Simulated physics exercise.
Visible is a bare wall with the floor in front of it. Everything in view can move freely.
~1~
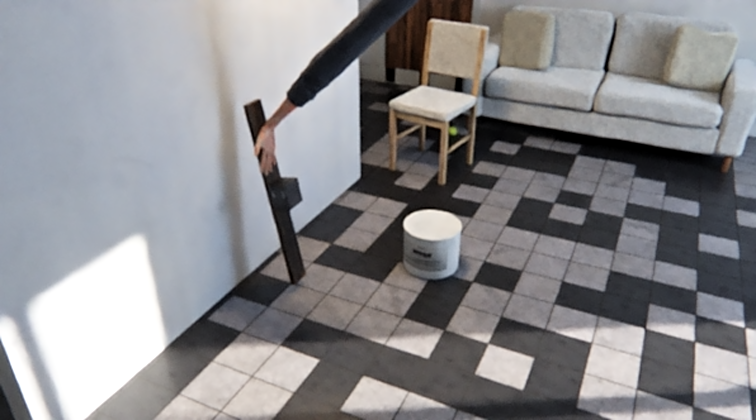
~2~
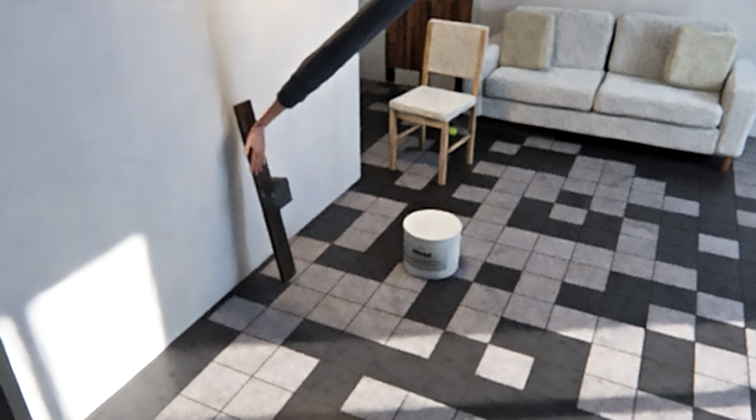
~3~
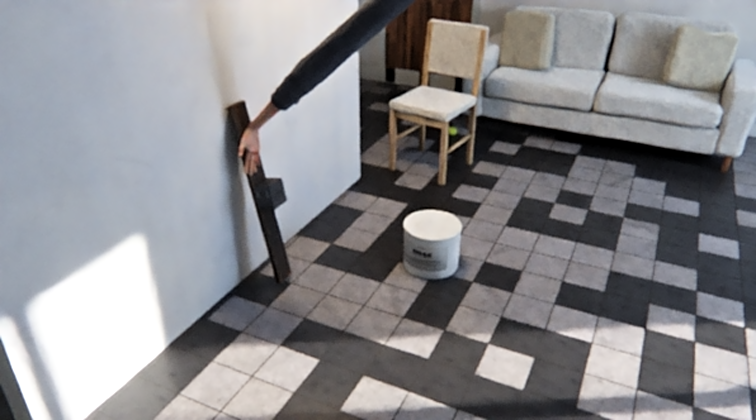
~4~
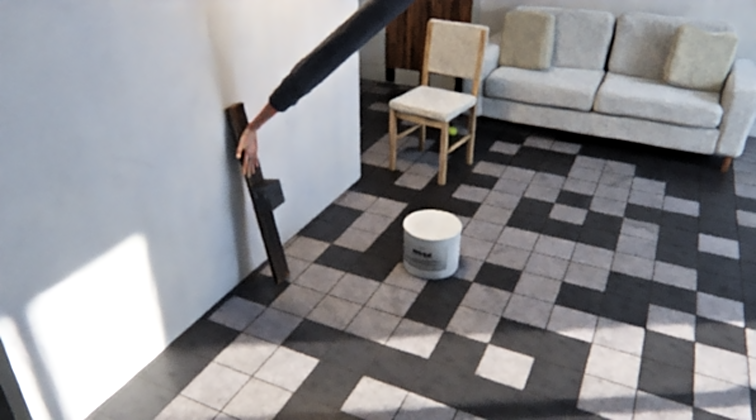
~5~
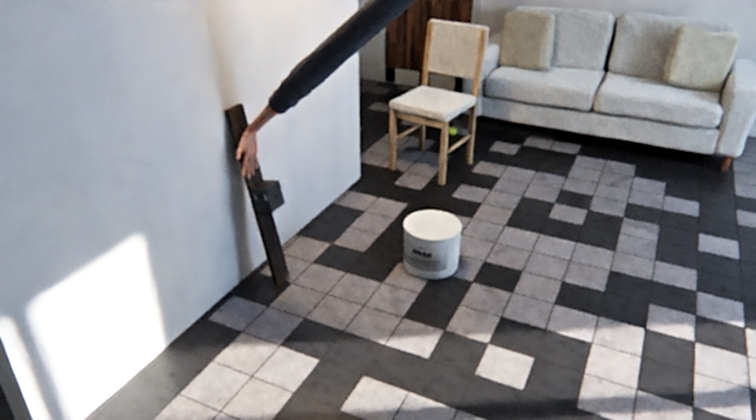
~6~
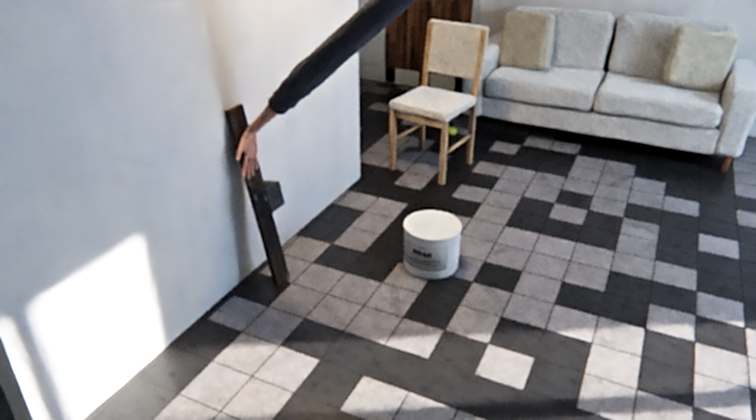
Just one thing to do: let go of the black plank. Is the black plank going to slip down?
It stays steady.
Then, 0.30 s after the last picture, nothing has stirred.
Then, 0.70 s after the last picture, black plank resting near (260, 200).
At rest, both in place. Seen from the same camera at the end, black plank near (260, 200). The plank holds.
